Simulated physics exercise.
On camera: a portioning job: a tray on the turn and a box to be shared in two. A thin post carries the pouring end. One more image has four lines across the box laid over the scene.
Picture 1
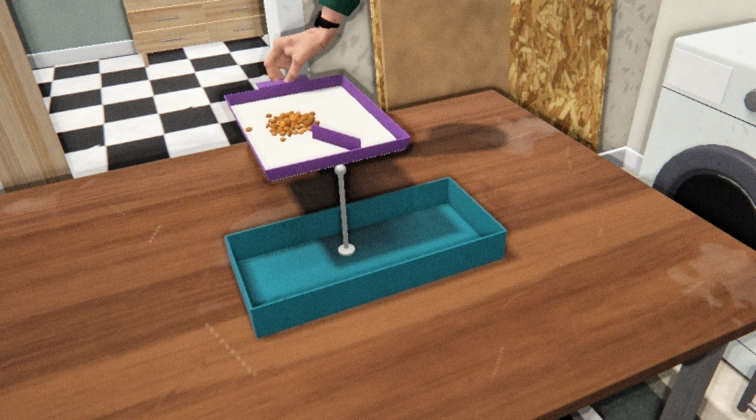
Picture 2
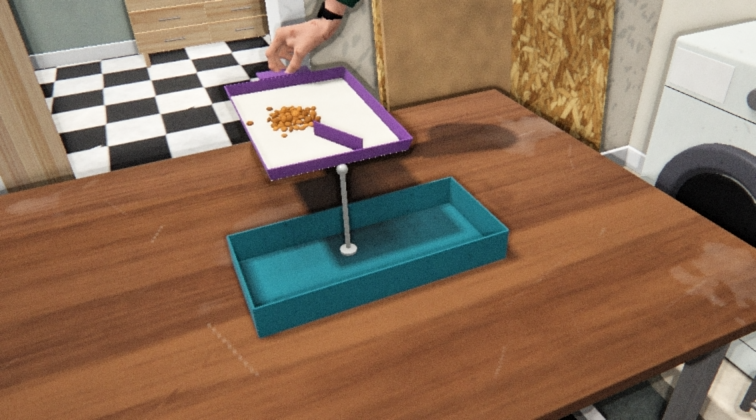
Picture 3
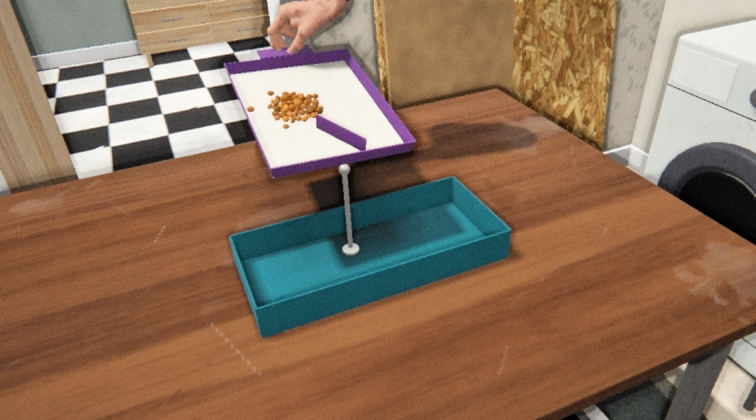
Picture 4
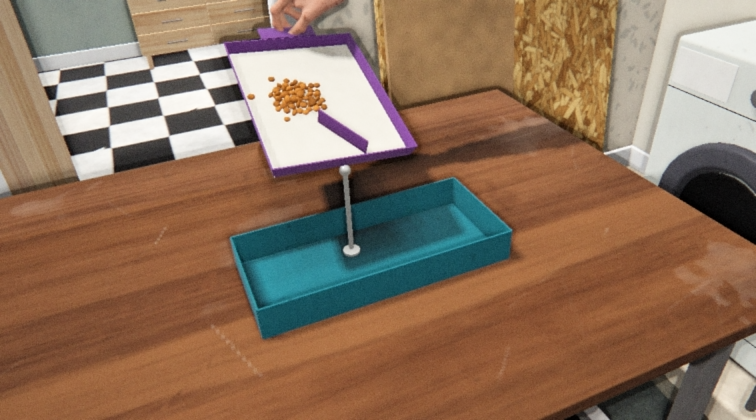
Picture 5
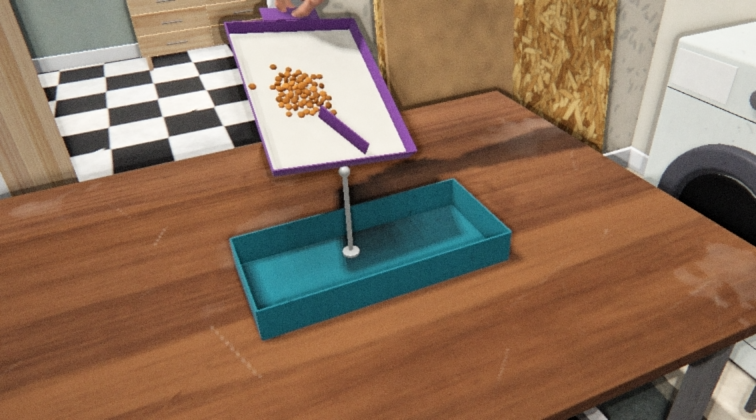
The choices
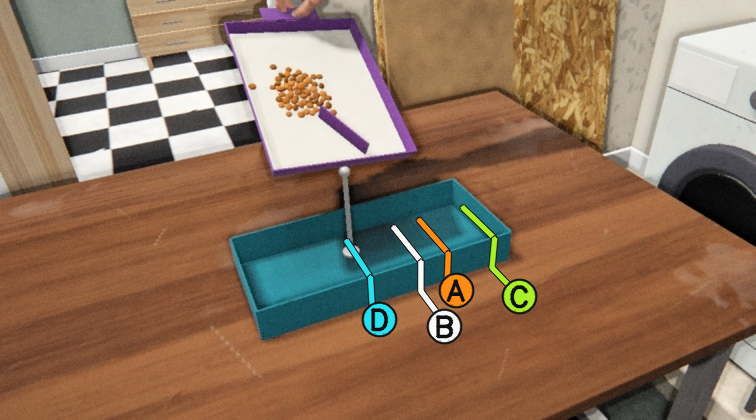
On a wooden table, a hand steadily tilts a purple tray holding orange-brown bits.
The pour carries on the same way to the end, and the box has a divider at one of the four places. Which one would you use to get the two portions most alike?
Go for B.
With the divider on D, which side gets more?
More lands on the right.
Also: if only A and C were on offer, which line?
Here it is line A.
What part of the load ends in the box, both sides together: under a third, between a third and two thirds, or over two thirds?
About that: Over two thirds.
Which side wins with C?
More lands on the left.
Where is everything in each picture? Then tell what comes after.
The first frame shows corners of the pouring end at (268, 168) and (406, 136), level; middle of the load at (289, 124), bits of cat kibble.
The second frame shows corners of the pouring end at (270, 167) and (408, 137), barely tipped; fin from (313, 121) to (363, 139).
The third frame shows corners of the pouring end at (273, 166) and (411, 140), a little tipped; front corners of the box at (256, 309) and (511, 230).
The fourth frame shows corners of the pouring end at (275, 166) and (413, 144), clearly tipped; far corners at (228, 44) and (348, 35).
The fifth frame shows corners of the pouring end at (276, 167) and (413, 148), clearly tipped; the right corner sinks clearly lower.
On the marked copy, line A crosses the front rim at (447, 252); line B crosses the front rim at (420, 260); line C crosses the front rim at (494, 237); line D crosses the front rim at (369, 276).
For line A, of what is caught, most on the left of the divider, about a quarter on the right.
For line B, of what is caught, about half on the left of the divider, about half on the right.
For line C, of what is caught, all on the left of the divider, none on the right.
For line D, of what is caught, a small part on the left of the divider, nearly all on the right.
